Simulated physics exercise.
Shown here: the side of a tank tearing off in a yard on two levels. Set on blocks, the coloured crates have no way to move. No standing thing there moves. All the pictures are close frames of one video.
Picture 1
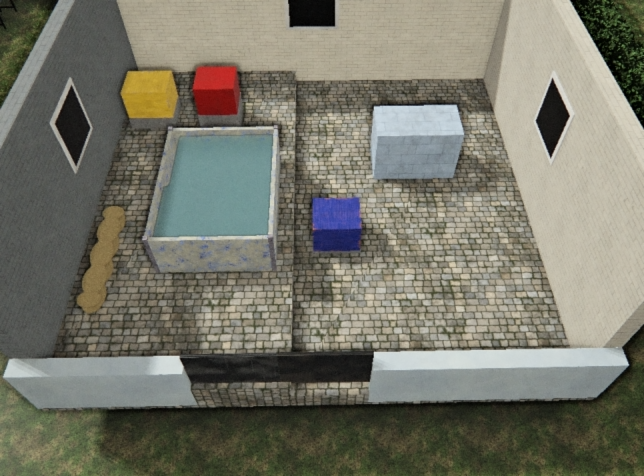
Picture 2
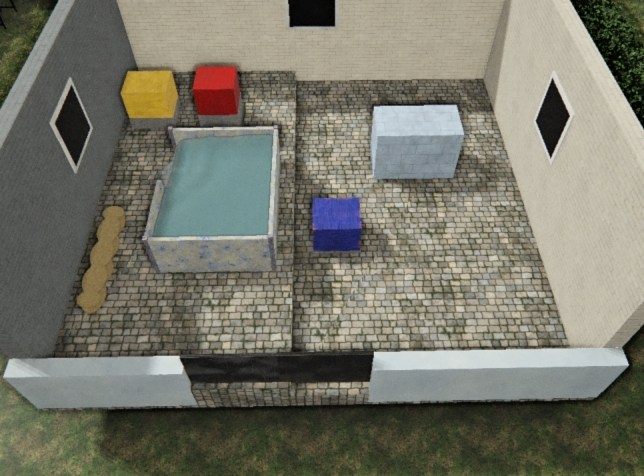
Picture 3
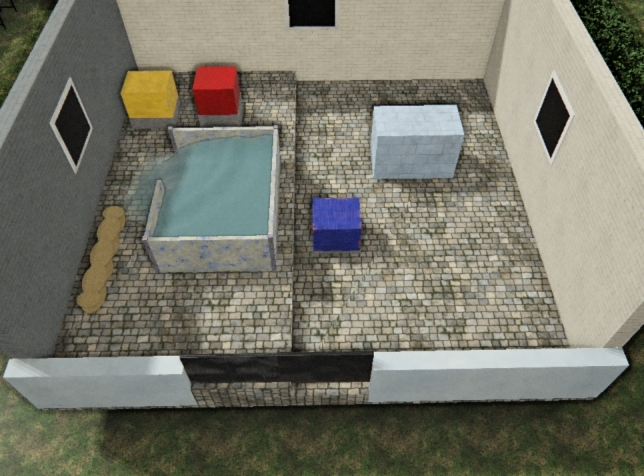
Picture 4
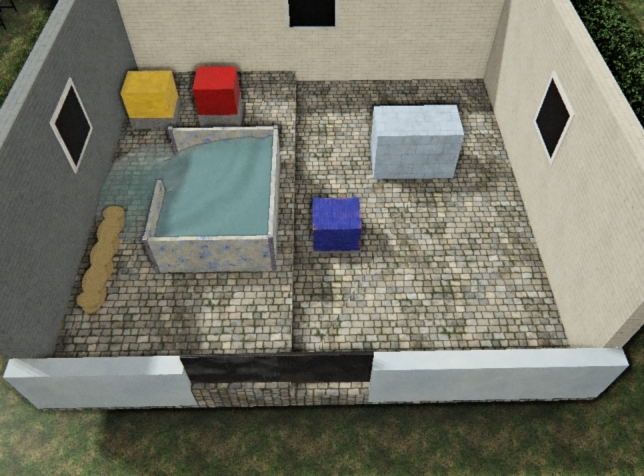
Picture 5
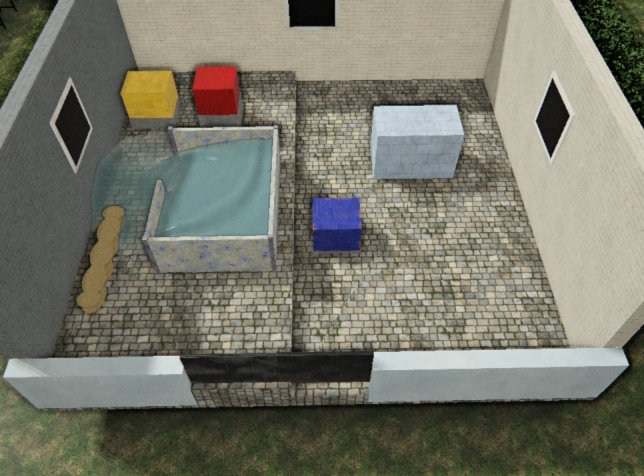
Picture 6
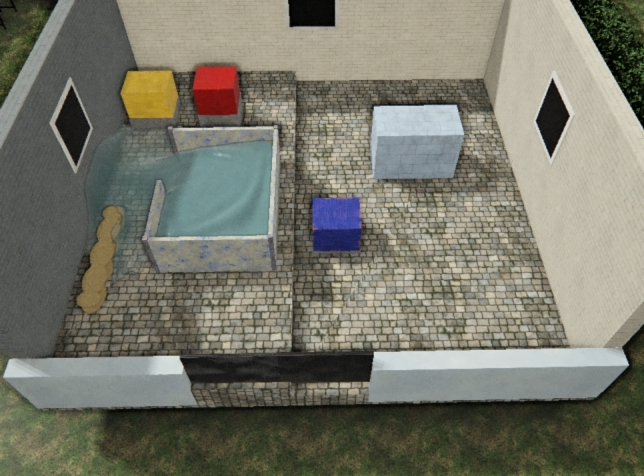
Water pouring through a gap in the left side of a stone tank, spreading over paving toward the grey wall and sandbags.
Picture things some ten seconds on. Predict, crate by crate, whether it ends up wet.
In the end the red crate never gets touched by the water. The yellow crate gets touched by the water. The blue crate gets touched by the water.
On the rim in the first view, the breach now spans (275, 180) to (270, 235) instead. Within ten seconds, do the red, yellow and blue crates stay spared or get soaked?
In short: The red crate stays dry; the yellow crate is spared; the blue crate gets wet.
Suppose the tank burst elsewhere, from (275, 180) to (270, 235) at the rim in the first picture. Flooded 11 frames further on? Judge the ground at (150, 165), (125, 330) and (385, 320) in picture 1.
One by one, they turn out not soaked, not soaked and drenched.
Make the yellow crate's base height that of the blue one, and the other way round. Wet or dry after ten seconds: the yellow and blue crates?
Then yellow gets flooded and blue stays clear.
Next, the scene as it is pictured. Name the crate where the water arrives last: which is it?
The blue crate comes last.
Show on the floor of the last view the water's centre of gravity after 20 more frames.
Estimate: (189, 190).
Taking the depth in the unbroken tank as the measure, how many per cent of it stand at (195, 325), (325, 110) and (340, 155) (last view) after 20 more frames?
Going place by place: 6 %, 4 % and 4 %.
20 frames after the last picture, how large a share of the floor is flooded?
Around 45 in a hundred.
A moment on, water covers 15 % of the floor; the red crate not reached, the yellow crate water round its plinth, the blue crate not reached.
Next, water covers 20 % of the floor; the red crate water round its plinth, the yellow crate water round its plinth, the blue crate not reached.
Then, water covers 45 % of the floor; the red crate water round its plinth, the yellow crate water round its plinth, the blue crate not reached.
Later, water covers 85 % of the floor; the red crate water round its plinth, the yellow crate water round its plinth, the blue crate water round its plinth.
In the end, water covers 100 % of the floor; the red crate stayed above the water, the yellow crate was topped, the blue crate was topped.
